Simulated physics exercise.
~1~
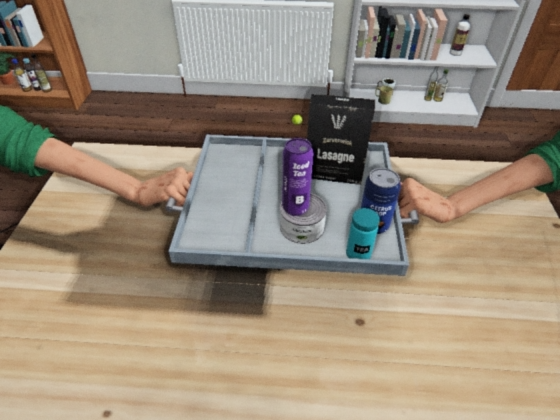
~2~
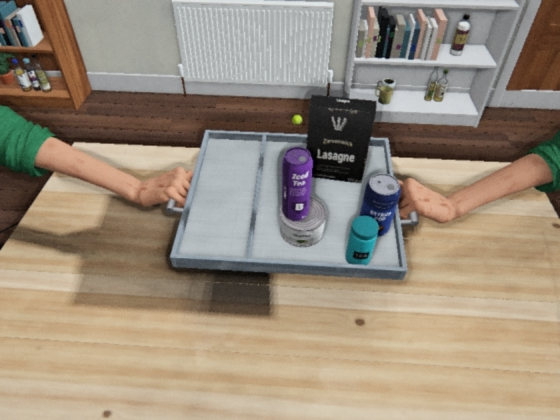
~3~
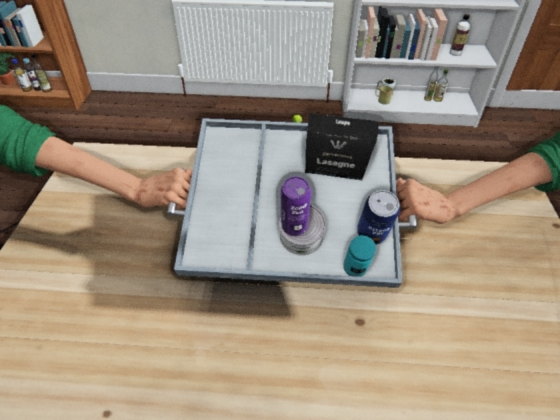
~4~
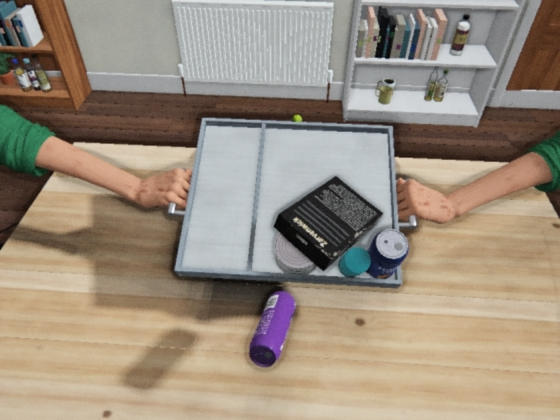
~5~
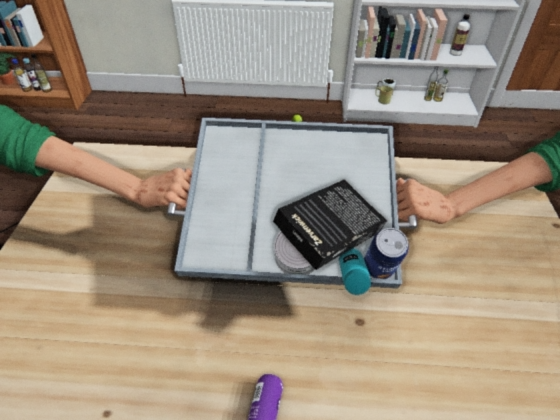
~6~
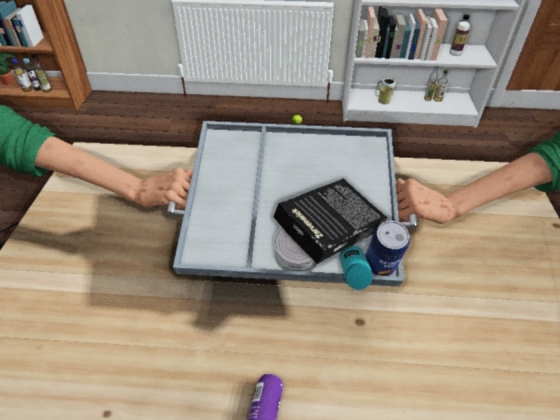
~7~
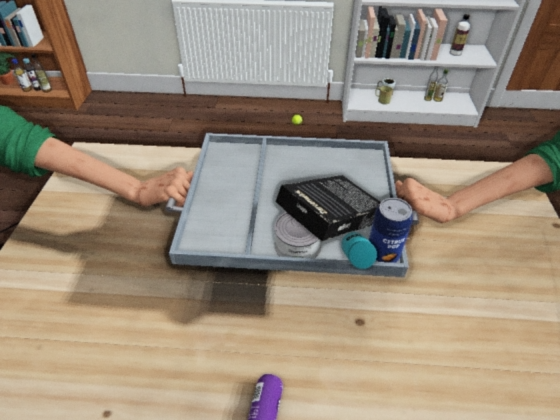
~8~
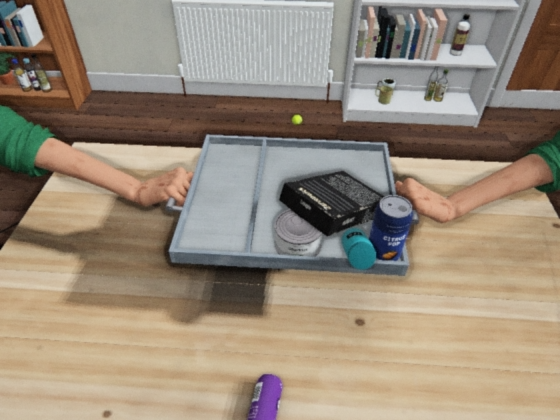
The footage shows two hands tilting a gray tray toward the viewer, sending a purple can off onto the wooden table and toppling a black lasagne packet and turquoise shaker, before levelling it with those two items still aboard beside a blue can and a shifted whitish tub.
